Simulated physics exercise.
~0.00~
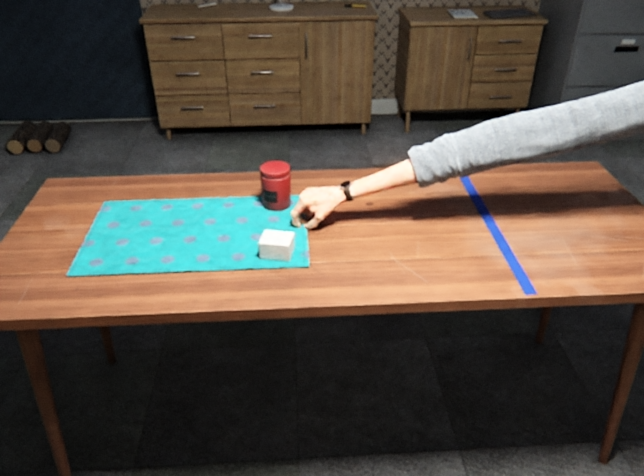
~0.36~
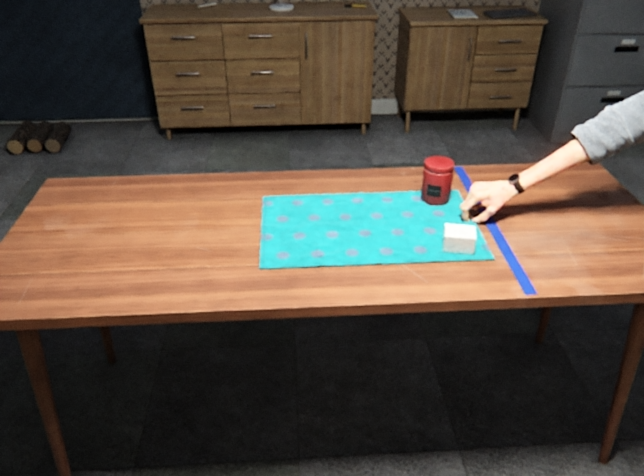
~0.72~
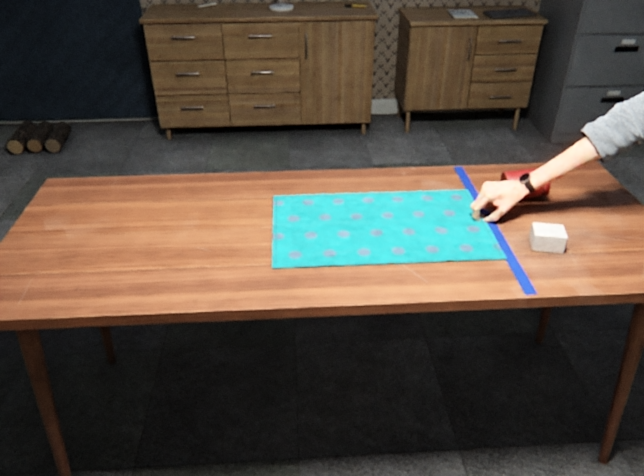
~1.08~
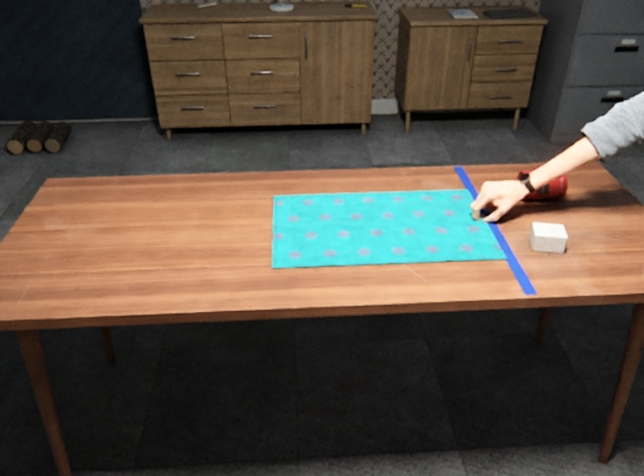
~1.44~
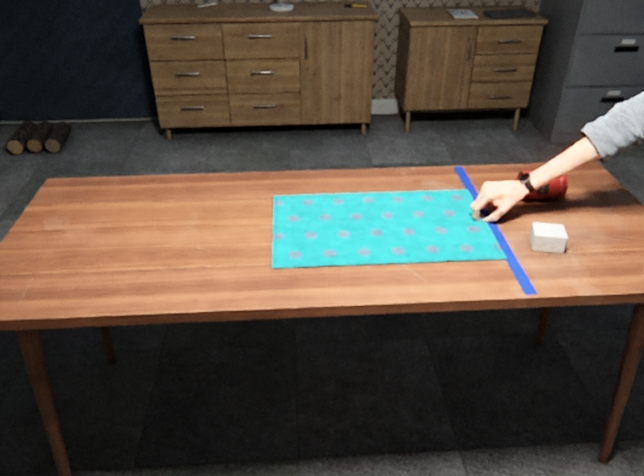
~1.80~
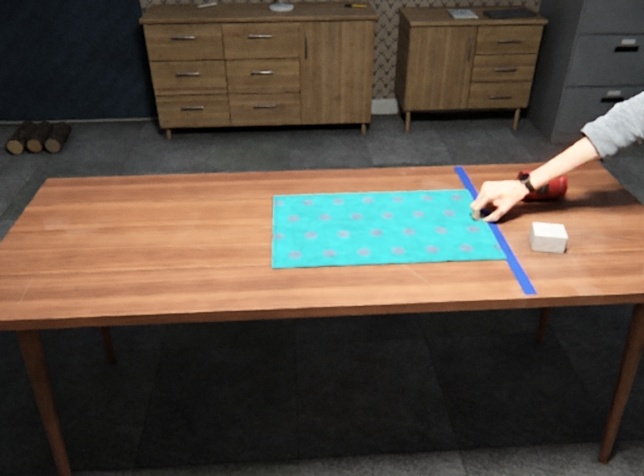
A turquoise patterned cloth lies toward the left of a wooden desk, seen from a fixed, slightly raised view in front, with drawers and cabinets behind. An upright red jar and a white block sit near its right edge, where a hand in a grey sleeve grips the fabric. The hand pulls the cloth right toward a blue tape line, carrying both objects along. The cloth stops with its hem at the tape, while the block and jar carry on past it onto the bare wood. The jar topples and ends on its side behind the wrist, and the block rests nearby.
